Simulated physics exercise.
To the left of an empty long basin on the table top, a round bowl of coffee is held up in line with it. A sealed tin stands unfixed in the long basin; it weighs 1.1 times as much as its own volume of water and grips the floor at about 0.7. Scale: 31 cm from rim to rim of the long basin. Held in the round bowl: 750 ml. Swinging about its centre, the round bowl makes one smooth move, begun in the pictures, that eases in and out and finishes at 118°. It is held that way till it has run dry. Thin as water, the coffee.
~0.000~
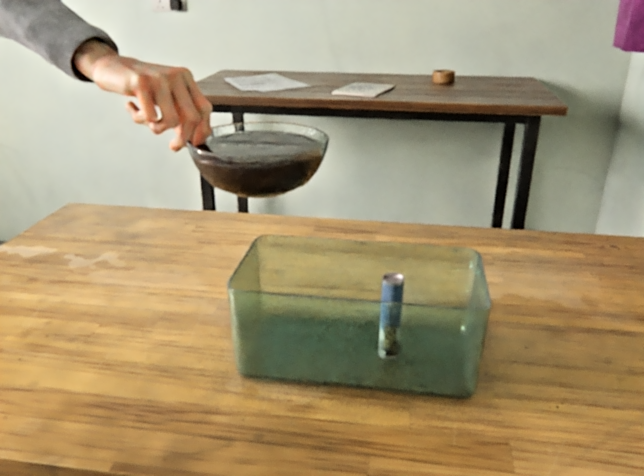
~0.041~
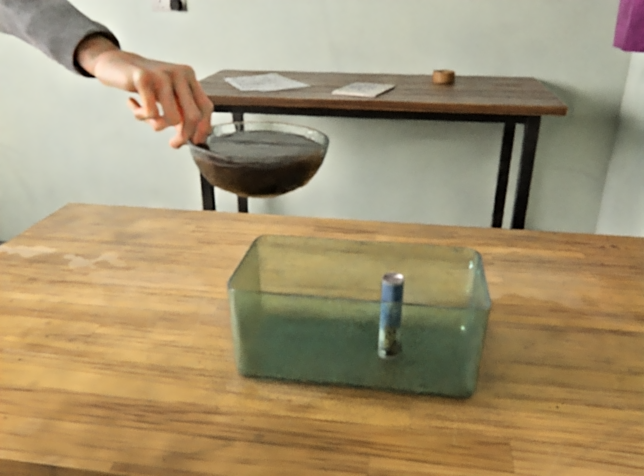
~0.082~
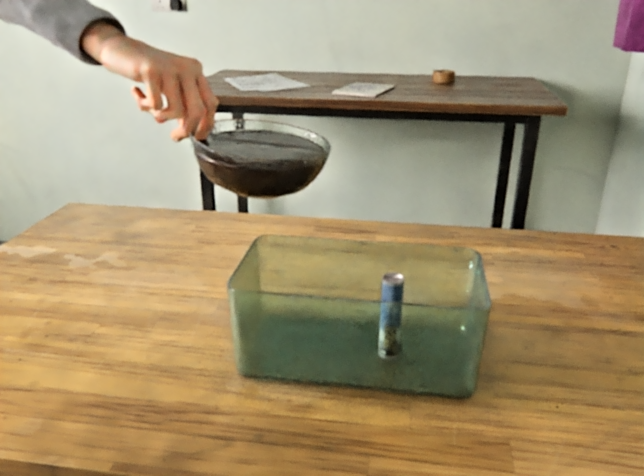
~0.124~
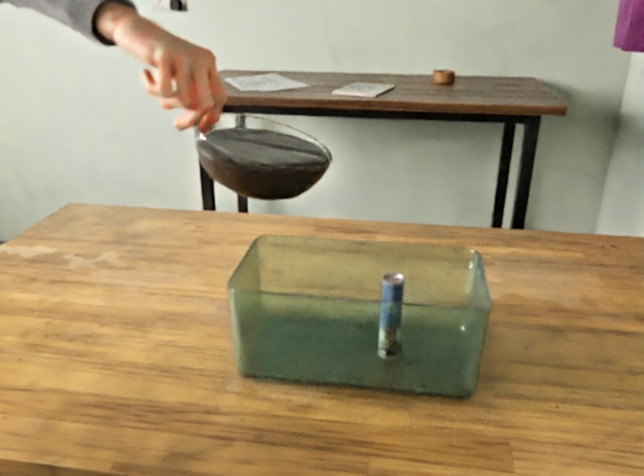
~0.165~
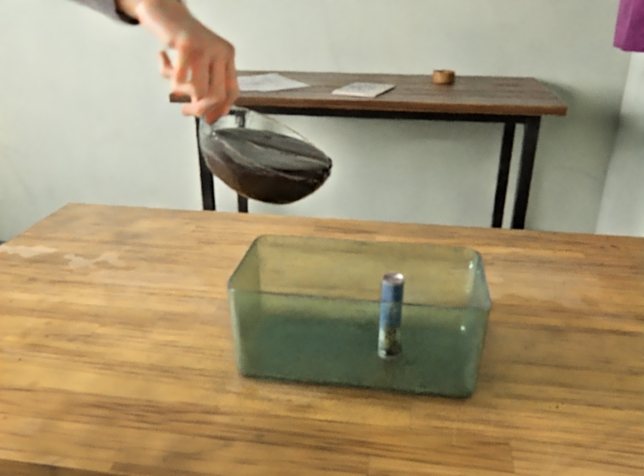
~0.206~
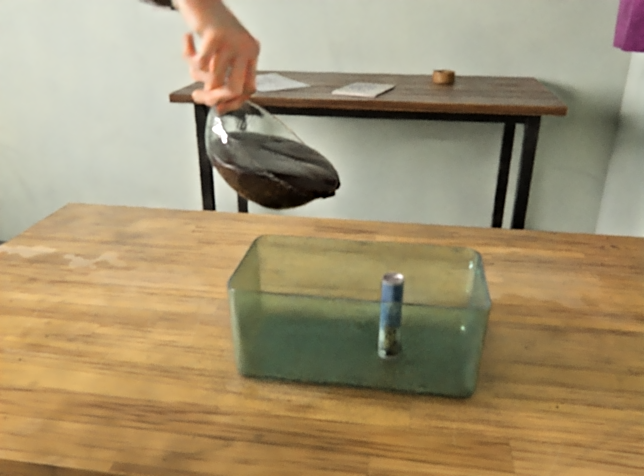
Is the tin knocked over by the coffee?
Overturned.
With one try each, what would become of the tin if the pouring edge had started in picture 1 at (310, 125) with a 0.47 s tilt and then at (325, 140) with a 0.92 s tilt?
First it tips over; then it stays on its base.
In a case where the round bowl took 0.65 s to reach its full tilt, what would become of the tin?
In that case the tin overturns.
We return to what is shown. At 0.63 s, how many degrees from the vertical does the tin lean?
I'd say it is close to 5 degrees off upright.
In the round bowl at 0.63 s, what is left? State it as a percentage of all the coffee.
I'd say some 0 per cent remains.
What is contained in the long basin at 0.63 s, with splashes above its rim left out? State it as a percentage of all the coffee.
Looks like about 92 % of the whole amount.
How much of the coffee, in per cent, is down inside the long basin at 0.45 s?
I reckon close to 88 percent of it.
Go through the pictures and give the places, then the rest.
In the first frame, it leans 0°; its right rim is at (327, 142); the coffee meets the walls at (198, 142) and (324, 147); the long basin's rim runs from (243, 261) to (484, 278); the tin's top is at (393, 281).
In the second frame, it leans 2°; its right rim is at (327, 145); the coffee meets the walls at (198, 141) and (325, 149).
In the third frame, it leans 7°; its right rim is at (329, 151); the coffee meets the walls at (200, 138) and (326, 152).
In the fourth frame, it leans 16°; its right rim is at (330, 162); the coffee meets the walls at (203, 134) and (329, 157).
In the fifth frame, it leans 27°; its right rim is at (329, 175); the coffee meets the walls at (209, 132) and (323, 163); 3 per cent is over the edge.
In the sixth frame, it leans 40°; its right rim is at (325, 190); the coffee meets the walls at (214, 136) and (307, 165); 12 per cent is over the edge.
After 0.45 s the tilt is 113° and 0 per cent is still to pour; the tin stands where it began.
After 0.63 s the tilt is 118° and 0 per cent is still to pour; the tin stands 3 cm from where it began.
After 0.82 s the tilt is 118° and 0 per cent is still to pour; the tin leans 25°.
After 1.02 s the tilt is 118° and 0 per cent is still to pour; the tin lies on its side.
In the end the tin lies on its side.
